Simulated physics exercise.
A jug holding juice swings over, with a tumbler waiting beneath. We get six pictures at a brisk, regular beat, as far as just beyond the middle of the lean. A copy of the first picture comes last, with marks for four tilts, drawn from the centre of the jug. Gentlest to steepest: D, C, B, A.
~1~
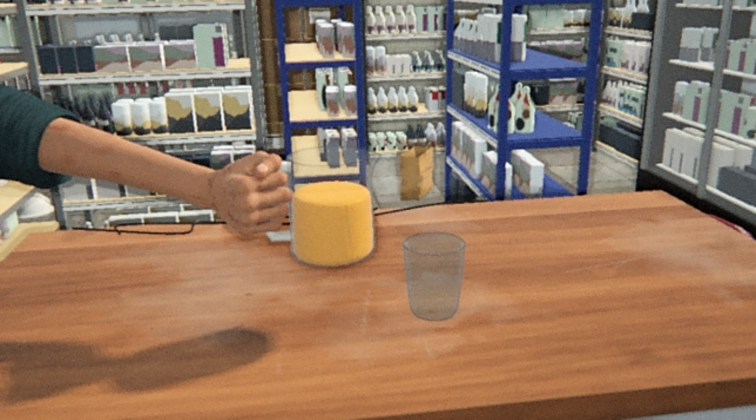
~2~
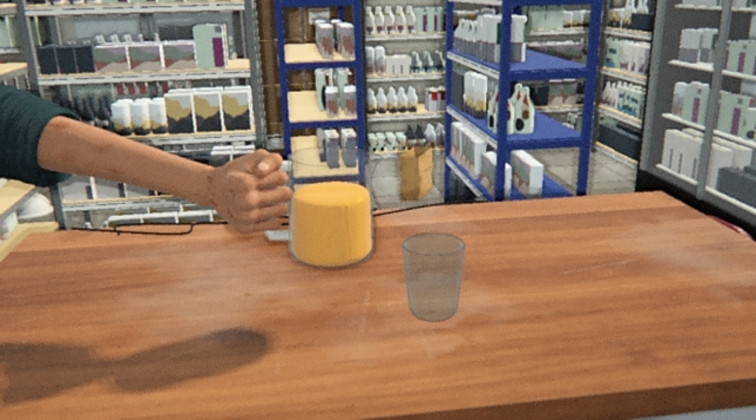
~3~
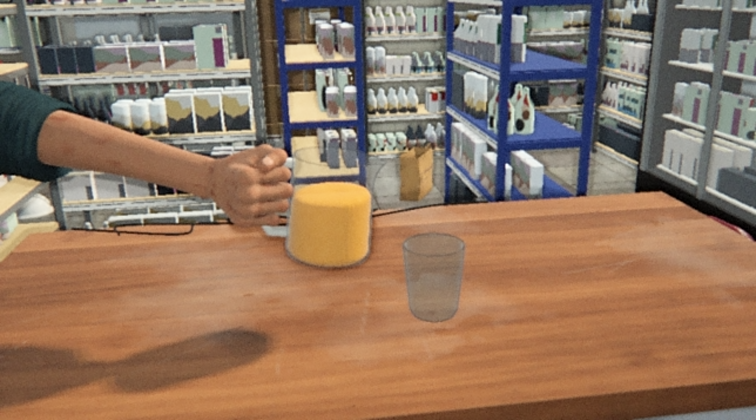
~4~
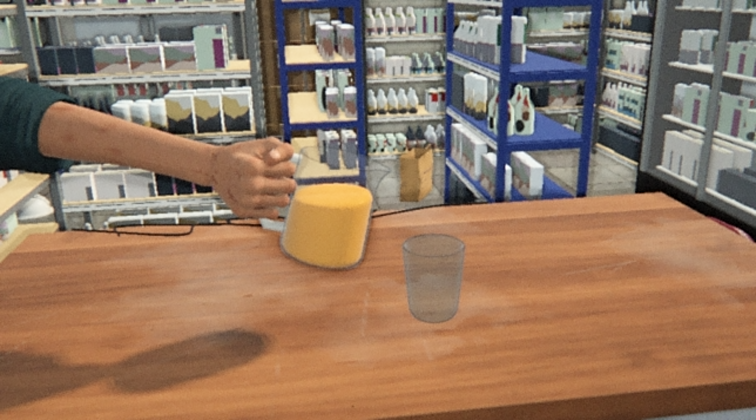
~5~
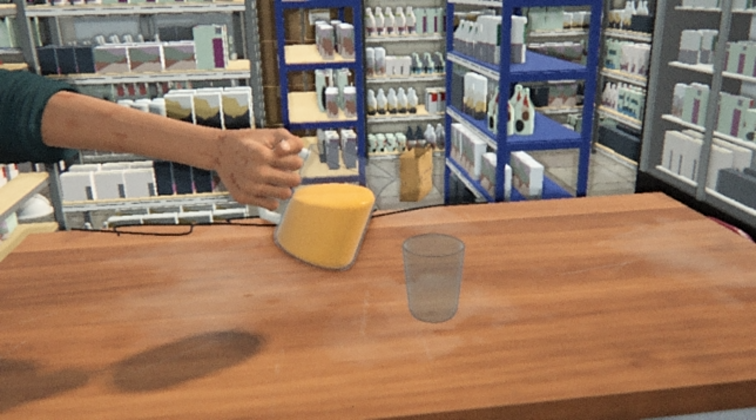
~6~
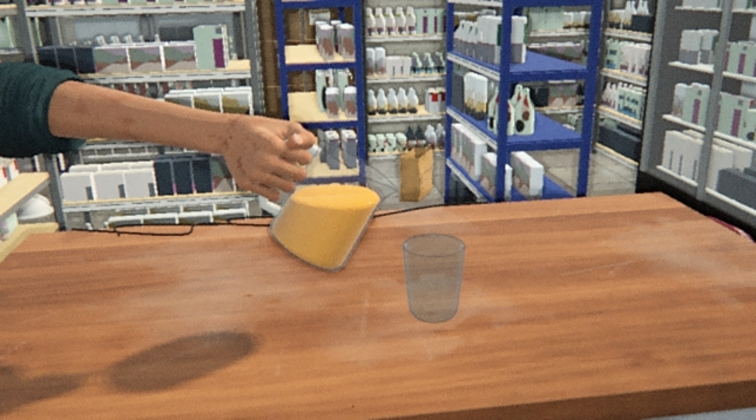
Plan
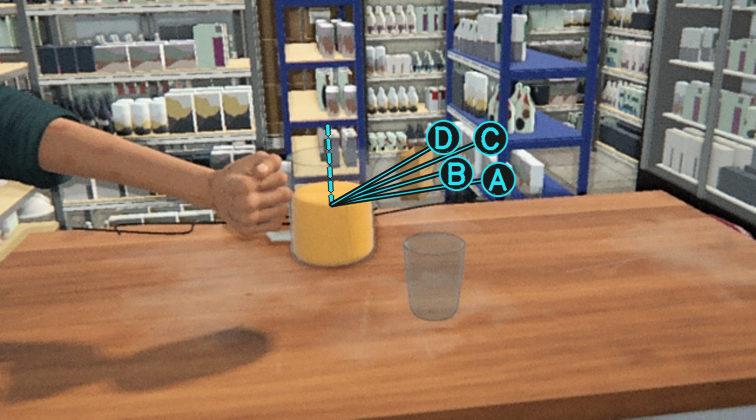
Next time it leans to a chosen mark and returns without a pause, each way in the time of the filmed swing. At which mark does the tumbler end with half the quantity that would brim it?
It is D.
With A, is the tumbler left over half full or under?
Over.
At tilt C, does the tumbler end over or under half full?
Over.
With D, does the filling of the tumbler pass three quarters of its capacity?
No, it does not.
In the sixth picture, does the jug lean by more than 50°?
No, it does not.
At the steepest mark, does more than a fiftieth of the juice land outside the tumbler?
Yes, it does.
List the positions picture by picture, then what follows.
Upright, lip at (380, 155); rim of the tumbler round (434, 243); nothing has left yet, in the first frame.
Upright, lip at (381, 157); nothing has left yet, in the second frame.
Tipped about 7°, lip at (385, 162); nothing has left yet, in the third frame.
Tipped about 14°, lip at (390, 169); nothing has left yet, in the fourth frame.
Tipped about 23°, lip at (394, 179); nothing has left yet, in the fifth frame.
Tipped about 33°, lip at (398, 189); nothing has left yet, in the sixth frame.
On the marked copy, A at (481, 180); B at (439, 173); C at (474, 144); D at (429, 148).
For tilt A, the tumbler ends with about 87 % of what it can hold; 23 % of the juice is spilt.
For tilt B, the tumbler ends with about 95 % of what it can hold; 4 % of the juice is spilt.
For tilt C, the tumbler ends with about 75 % of what it can hold.
For tilt D, the tumbler ends with about 48 % of what it can hold.
